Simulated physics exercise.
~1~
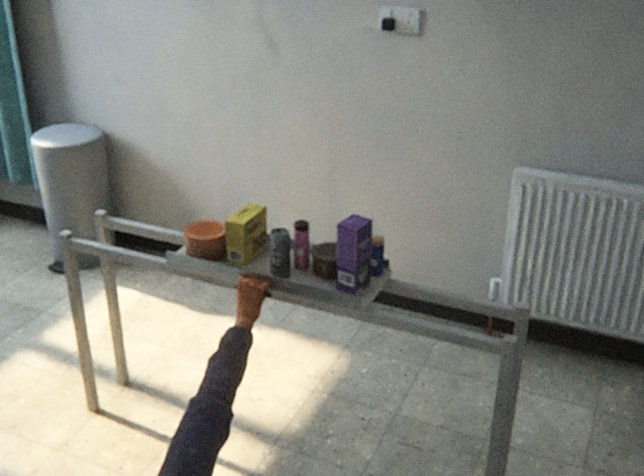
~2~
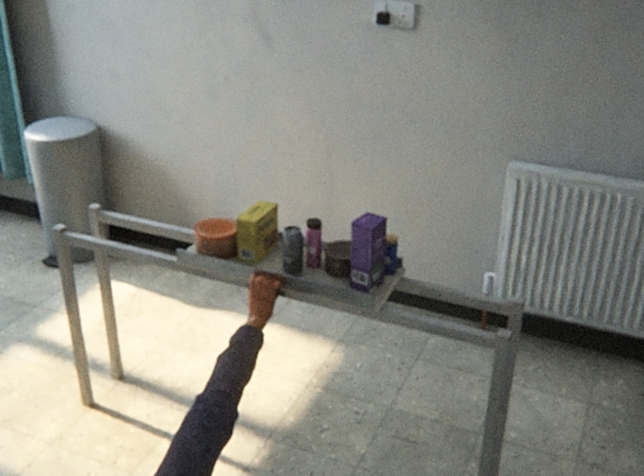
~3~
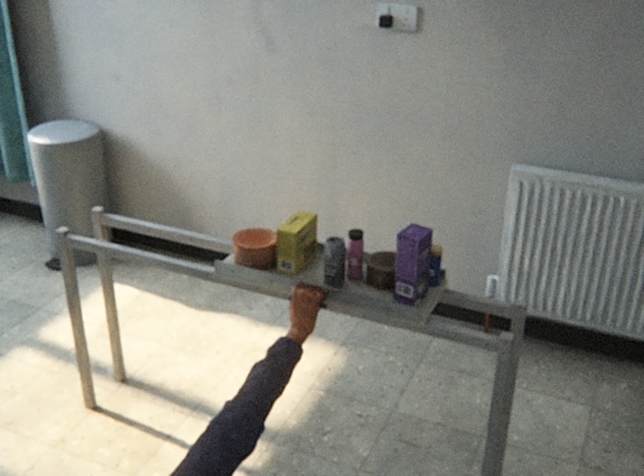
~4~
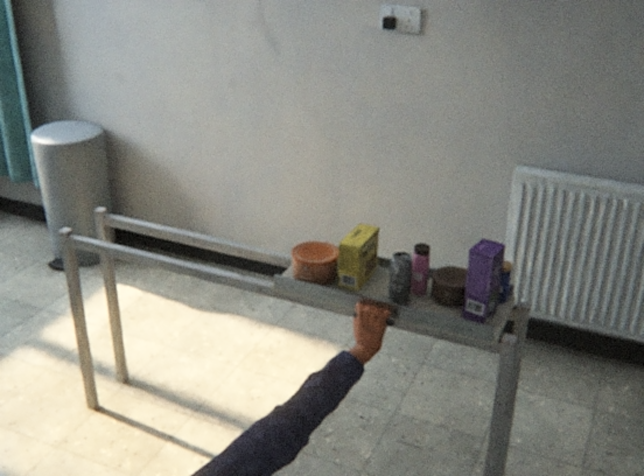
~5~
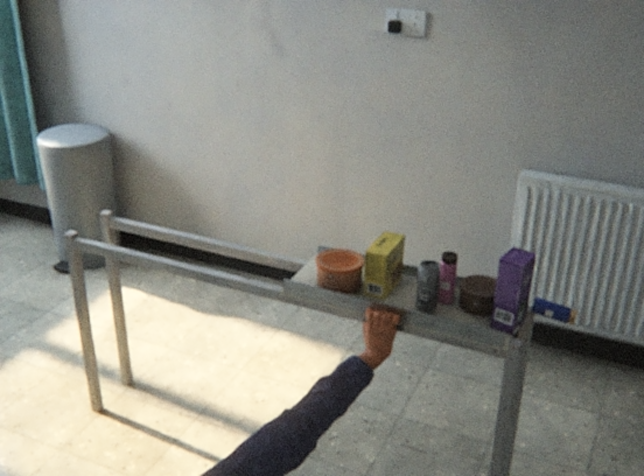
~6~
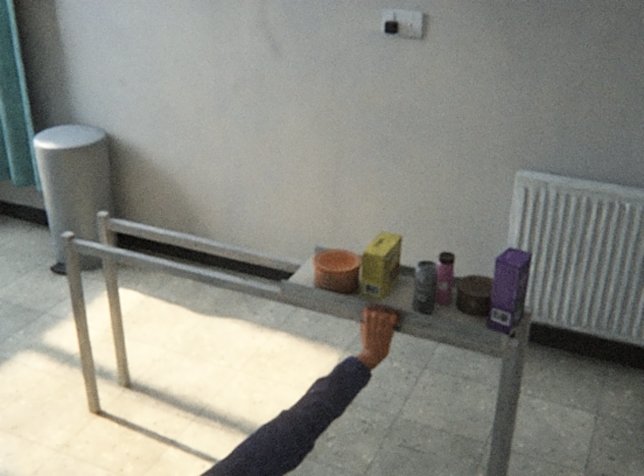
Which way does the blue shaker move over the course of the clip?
It moves to the right, travelling with the tray and then going off its right end.
An arm in a dark sleeve reaches in from below and grips the front edge of a flat tray on a metal frame, seen from slightly above in a room with a silver bin on the left and a white radiator on the right. On the tray, from left to right, are an orange tub, a yellow packet, a grey can, a pink shaker, a brown tub, a purple carton and a blue shaker. The hand pushes the loaded tray right along the rails until it stops at the right end. The blue shaker tips onto its side and goes off that end, dropping out of view. The other six things stay on the tray, which rests still with the hand against it.
